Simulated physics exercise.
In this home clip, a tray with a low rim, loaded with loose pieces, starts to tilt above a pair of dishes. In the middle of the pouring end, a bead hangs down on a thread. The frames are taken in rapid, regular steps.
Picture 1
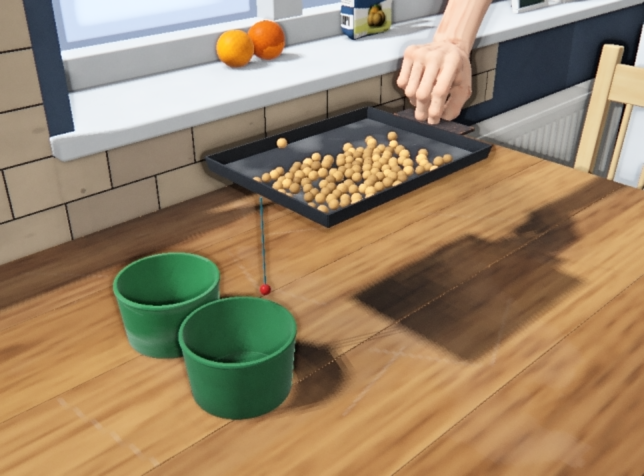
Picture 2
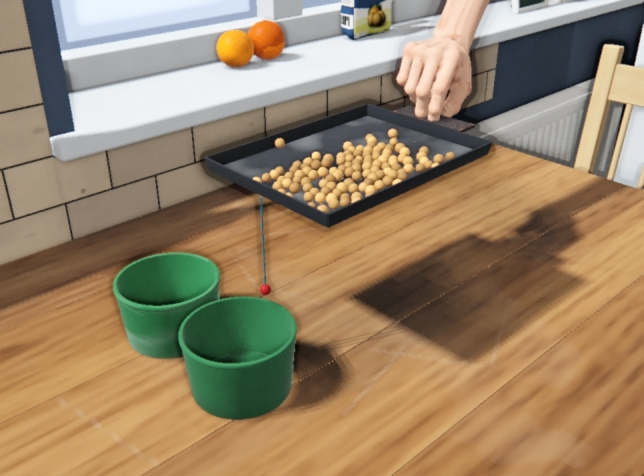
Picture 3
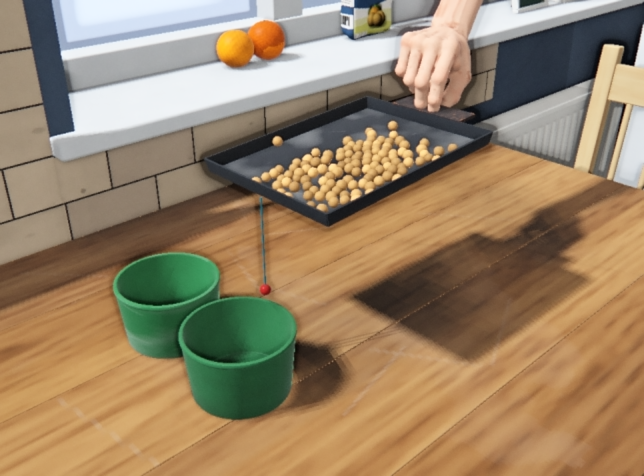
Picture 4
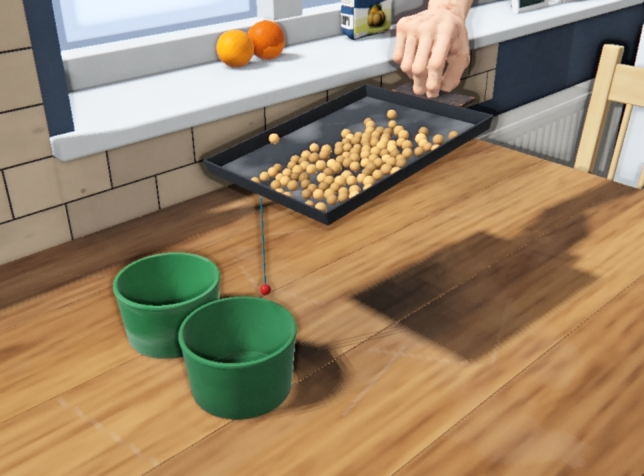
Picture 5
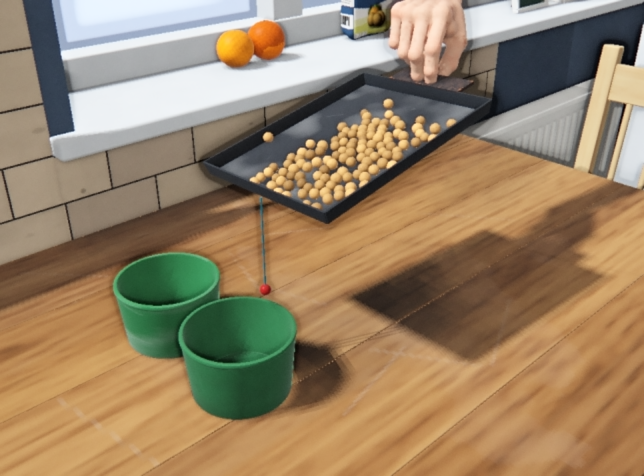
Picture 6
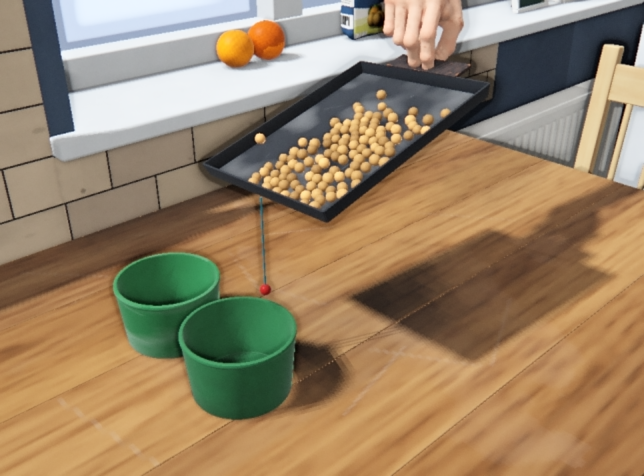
In the video, a hand at the far edge of a dark, low-rimmed tray of small round beads lifts that side gradually, tilting the tray above a wooden table with two green dishes, and the beads shift slightly toward the left.
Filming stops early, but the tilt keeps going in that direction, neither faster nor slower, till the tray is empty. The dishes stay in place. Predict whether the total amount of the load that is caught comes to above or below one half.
The total caught comes to above one half.
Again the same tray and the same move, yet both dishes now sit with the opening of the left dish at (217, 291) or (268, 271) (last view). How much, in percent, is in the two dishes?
The first position comes out at 80 per cent, the other at 0 per cent.
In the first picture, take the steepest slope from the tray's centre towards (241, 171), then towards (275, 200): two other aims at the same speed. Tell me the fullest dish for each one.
Outcome by order - one: Left side; two: Right side.
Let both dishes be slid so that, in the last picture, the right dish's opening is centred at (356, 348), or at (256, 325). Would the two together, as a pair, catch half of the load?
The dishes end up with the lesser share in the first try and the greater share in the second.
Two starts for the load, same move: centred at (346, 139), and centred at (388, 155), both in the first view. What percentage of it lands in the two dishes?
That would be 80 per cent, and then 90 per cent.
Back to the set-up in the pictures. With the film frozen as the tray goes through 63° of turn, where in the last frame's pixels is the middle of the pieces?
Roughly (258, 170).
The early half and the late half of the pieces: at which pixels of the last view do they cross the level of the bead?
The opening part goes through (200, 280); what follows goes through (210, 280).
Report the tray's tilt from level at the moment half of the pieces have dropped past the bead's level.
Around 90° at that moment.
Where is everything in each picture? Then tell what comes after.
In the first frame, corners of the pouring end (209, 157) and (328, 213), level; middle of the load (356, 170), round wooden beads; left dish (126, 320); right dish (194, 377); bead on its thread (265, 290).
In the second frame, corners of the pouring end (209, 157) and (328, 212), level; middle of the load (356, 169).
In the third frame, corners of the pouring end (209, 158) and (327, 212), tipped barely, lowest at the left corner; middle of the load (356, 165).
In the fourth frame, corners of the pouring end (208, 160) and (326, 211), tipped a little, lowest at the left corner; middle of the load (355, 158).
In the fifth frame, corners of the pouring end (207, 161) and (325, 210), tipped a little, lowest at the left corner; middle of the load (351, 153).
In the sixth frame, corners of the pouring end (207, 163) and (323, 209), tipped clearly, lowest at the left corner; middle of the load (343, 150), almost all on the move; left dish (126, 320); right dish (194, 377).
Just after the last frame, tray tipped steeply; almost all on the tray; just a few in the left dish; just a few outside both; just a few in the air.
A moment on, tray tipped past a quarter turn; roughly a third in the right dish; roughly a third in the left dish; roughly a quarter outside both; about a tenth in the air.
Further on, tray tipped past a quarter turn; roughly a third in the right dish; roughly half in the left dish; roughly a quarter outside both.
When it is over, tray tipped past a quarter turn; roughly a third in the right dish; roughly half in the left dish; roughly a quarter outside both.
